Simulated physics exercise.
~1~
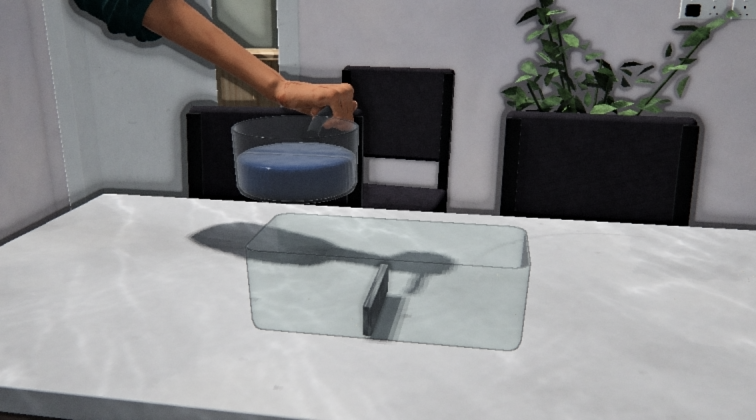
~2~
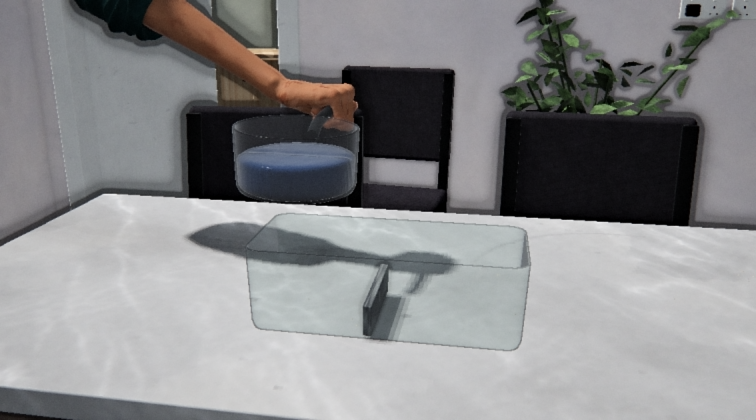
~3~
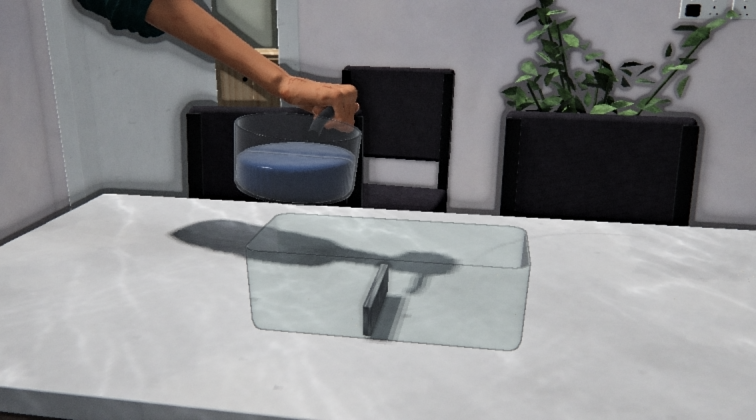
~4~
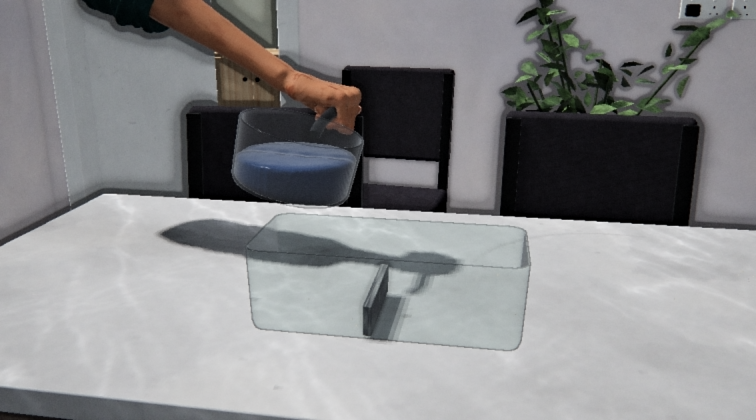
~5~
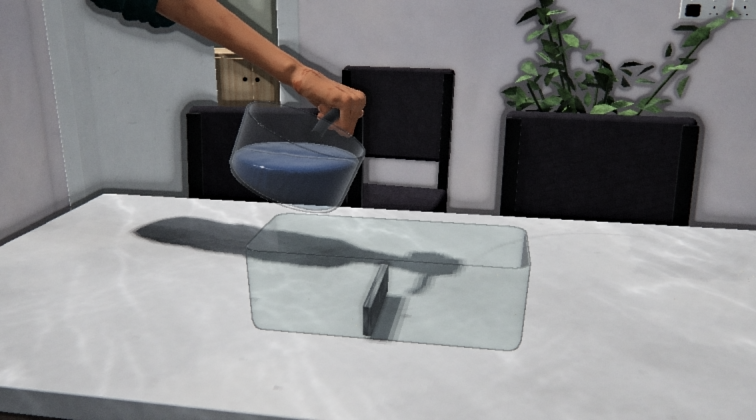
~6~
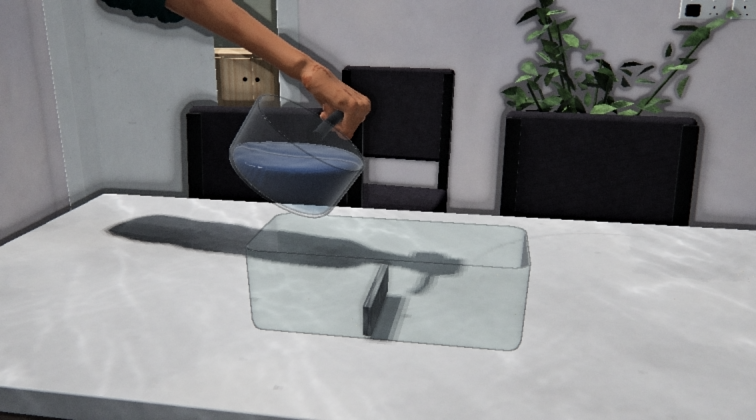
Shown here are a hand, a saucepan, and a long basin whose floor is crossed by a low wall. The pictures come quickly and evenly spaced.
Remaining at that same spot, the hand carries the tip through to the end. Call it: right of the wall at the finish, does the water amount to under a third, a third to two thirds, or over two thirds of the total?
A third to two thirds of the total.
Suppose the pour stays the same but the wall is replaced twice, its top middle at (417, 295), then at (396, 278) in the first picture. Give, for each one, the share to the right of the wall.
My guess is some 10 percent the first time and some 20 percent the second.
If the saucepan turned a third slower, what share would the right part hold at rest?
Near 65 parts in a hundred.
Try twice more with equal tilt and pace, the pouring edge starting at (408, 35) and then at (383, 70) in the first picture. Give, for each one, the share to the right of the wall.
Close to 90 % for the first start and close to 90 % for the second.
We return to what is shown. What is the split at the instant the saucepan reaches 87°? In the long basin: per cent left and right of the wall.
Left about 5, right about 35.
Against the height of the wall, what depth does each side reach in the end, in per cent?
Left side roughly 40, right side roughly 40.
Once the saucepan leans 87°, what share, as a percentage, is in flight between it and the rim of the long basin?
Some 25 per cent, I'd say.
A moment on, the saucepan is tipped on its side and 39 per cent is still to pour, 4 is left of the wall and 33 right of it.
Next, the saucepan is tipped right over and 10 per cent is still to pour, 30 is left of the wall and 56 right of it.
Then the saucepan is tipped right over and 1 per cent is still to pour, 42 is left of the wall and 56 right of it.
Later the saucepan is tipped right over and 0 per cent is still to pour, 43 is left of the wall and 57 right of it.
Finally, 43 per cent lies left of the wall, 57 right of it and 0 outside.
